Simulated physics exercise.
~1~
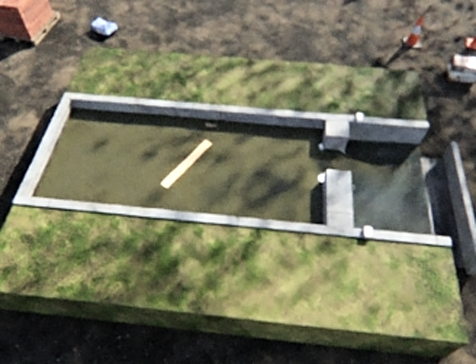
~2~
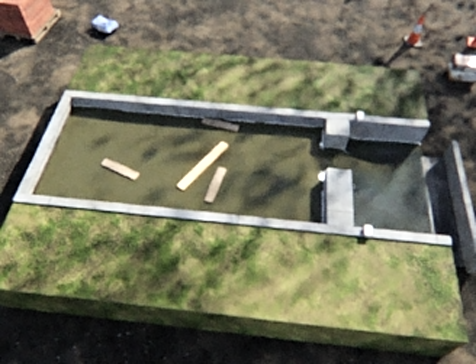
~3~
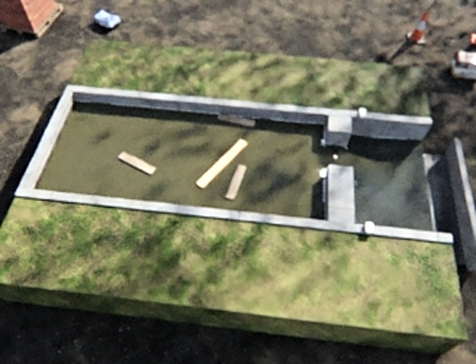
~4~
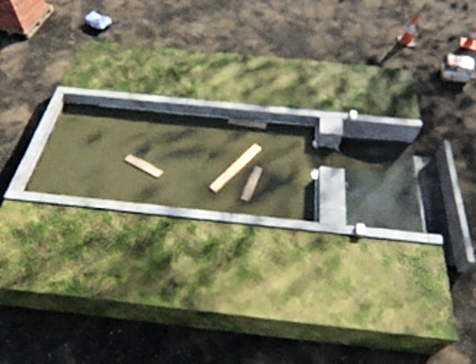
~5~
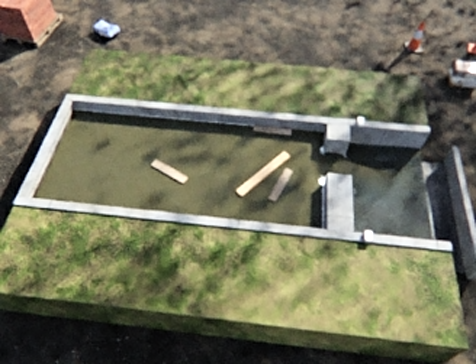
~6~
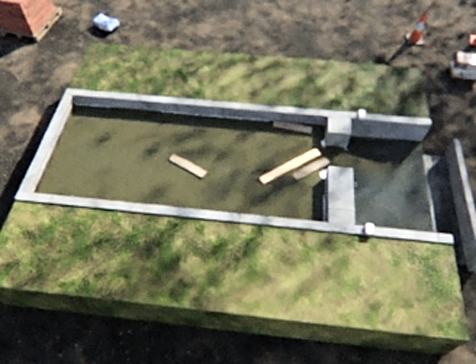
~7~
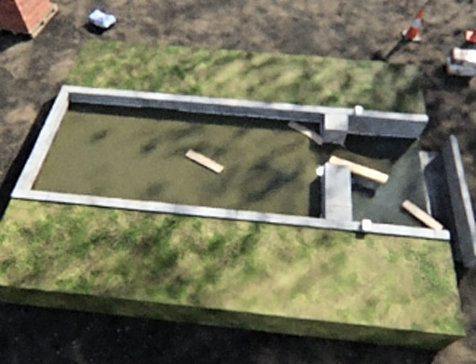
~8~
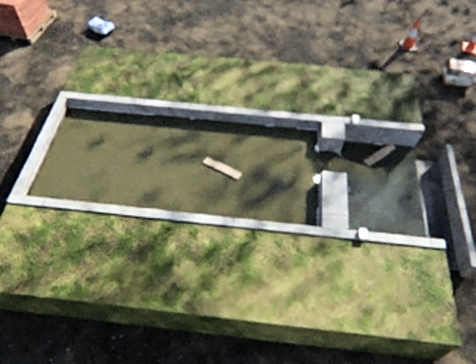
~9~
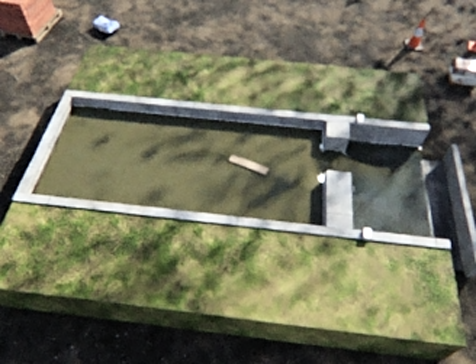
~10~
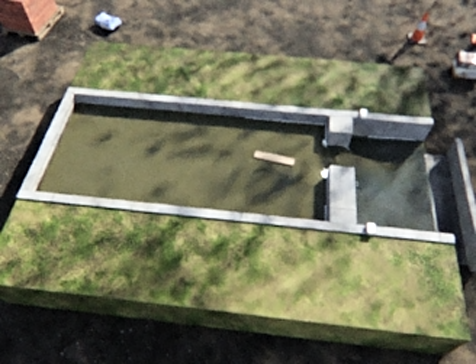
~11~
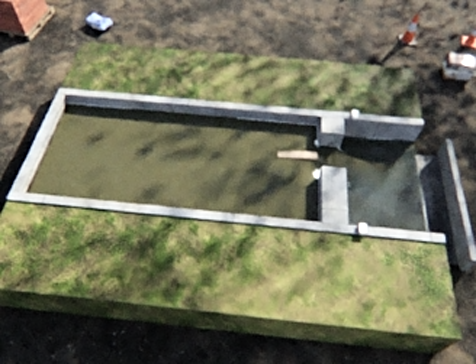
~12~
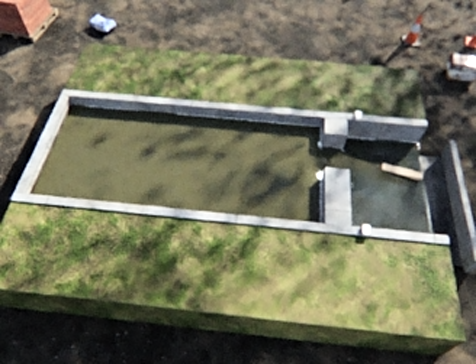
A long walled channel of murky water set in grass carried four wooden boards slowly to the right, and three slipped through the narrow gap one after another before the last followed, ending up just beyond the opening.
